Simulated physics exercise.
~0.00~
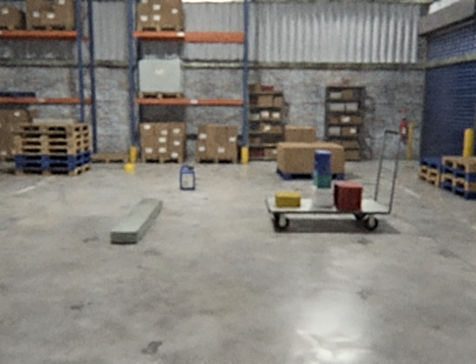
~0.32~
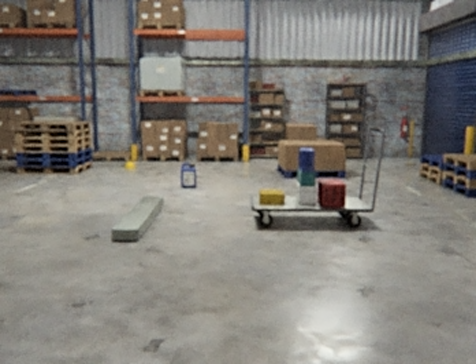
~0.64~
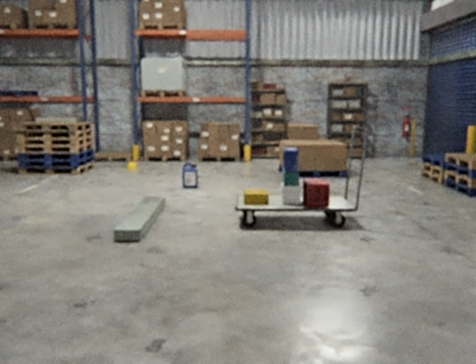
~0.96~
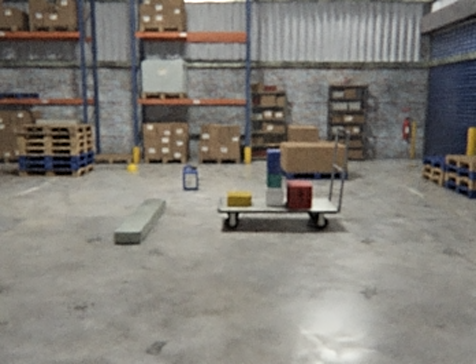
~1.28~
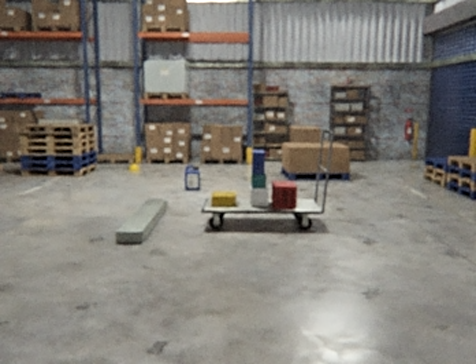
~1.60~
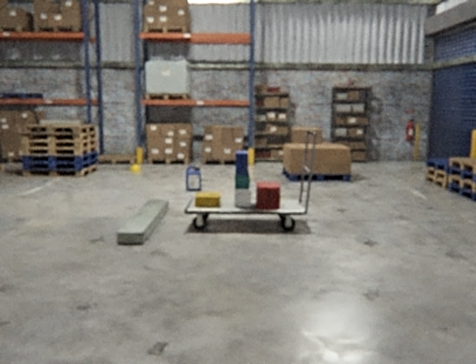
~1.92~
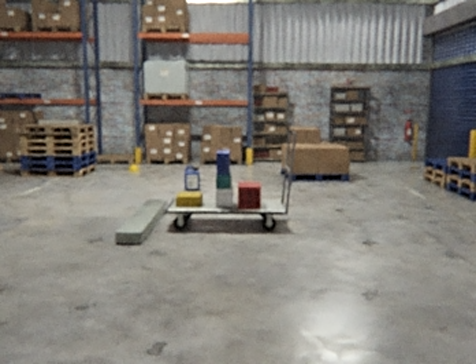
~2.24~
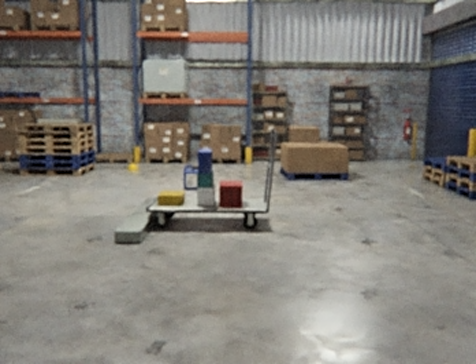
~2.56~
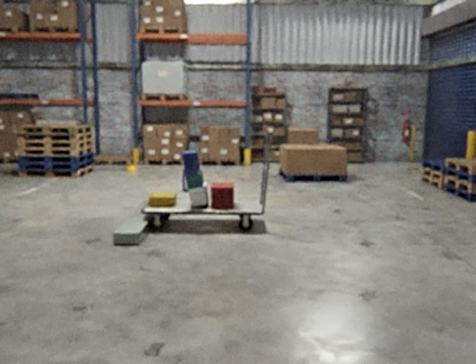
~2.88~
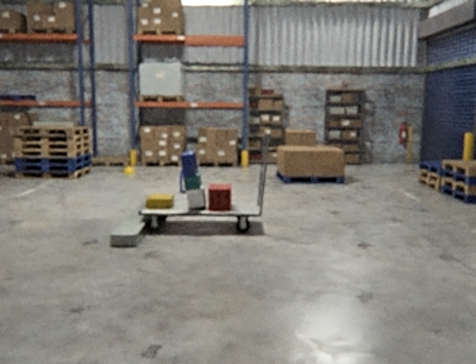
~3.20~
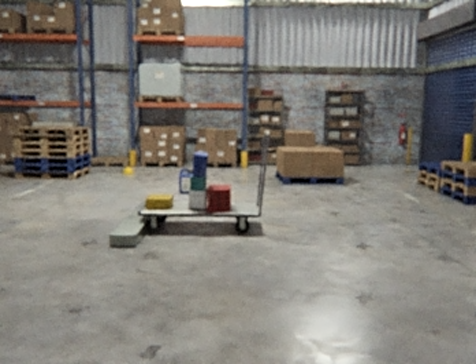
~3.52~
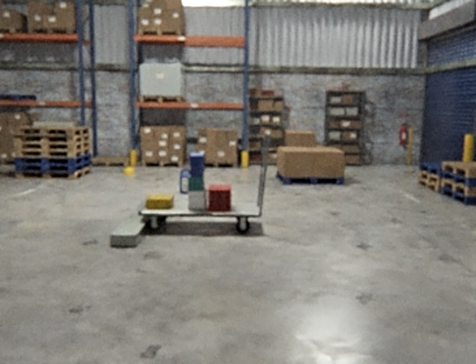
In a warehouse, a loaded cart rolls left, stops at a kerb, and its stack wobbles but stays aboard.
